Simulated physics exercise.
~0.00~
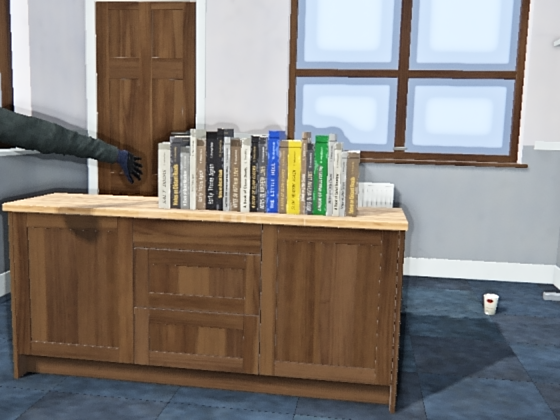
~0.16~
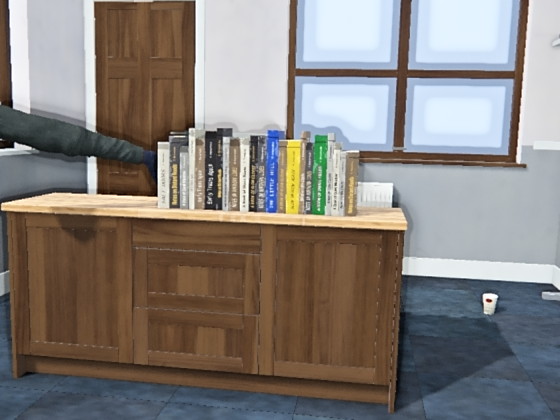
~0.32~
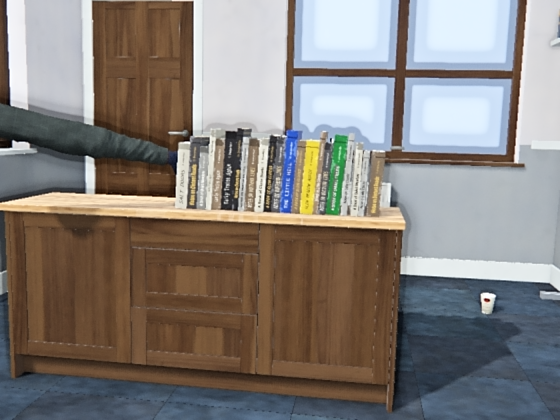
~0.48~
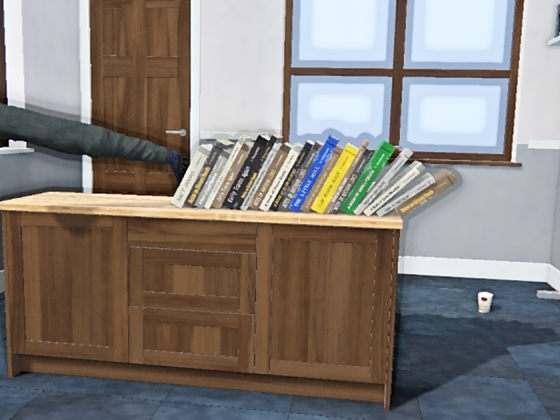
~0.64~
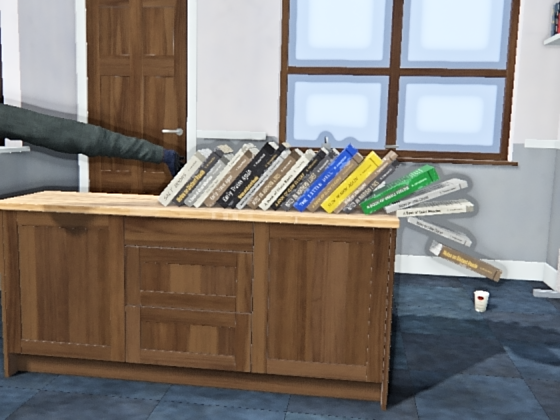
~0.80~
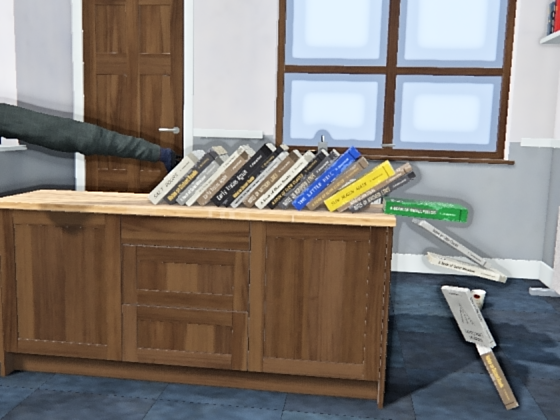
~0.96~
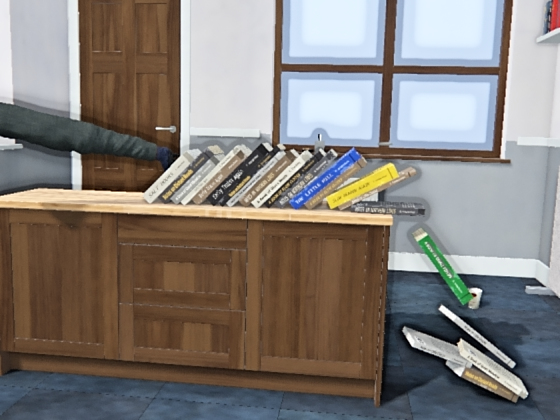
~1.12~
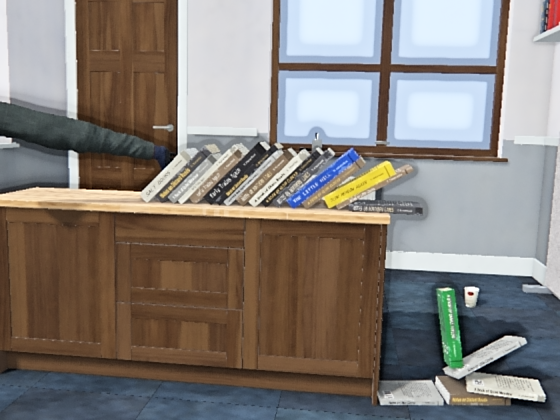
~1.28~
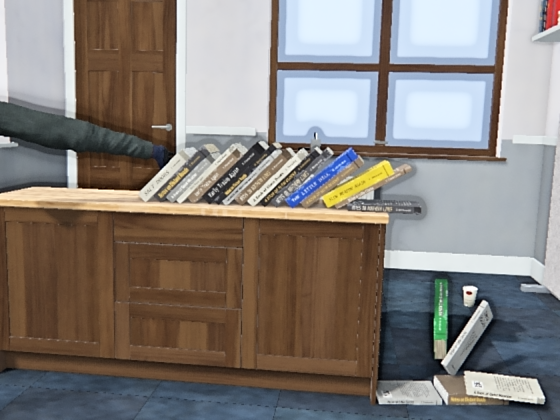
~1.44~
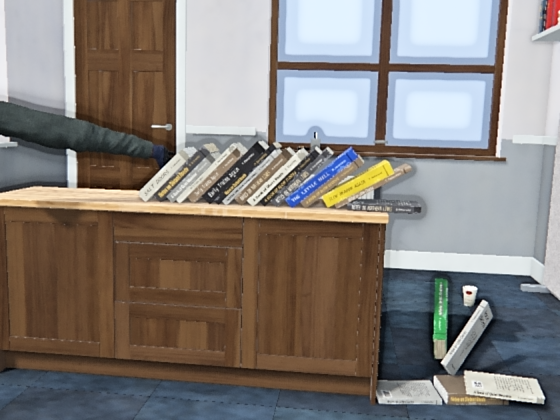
The clip shows a gloved hand pushing a row of upright books along a wooden cabinet until they tilt rightward and several, including the green one, tumble to the floor, while the yellow and blue books stay leaning on top with the rest.
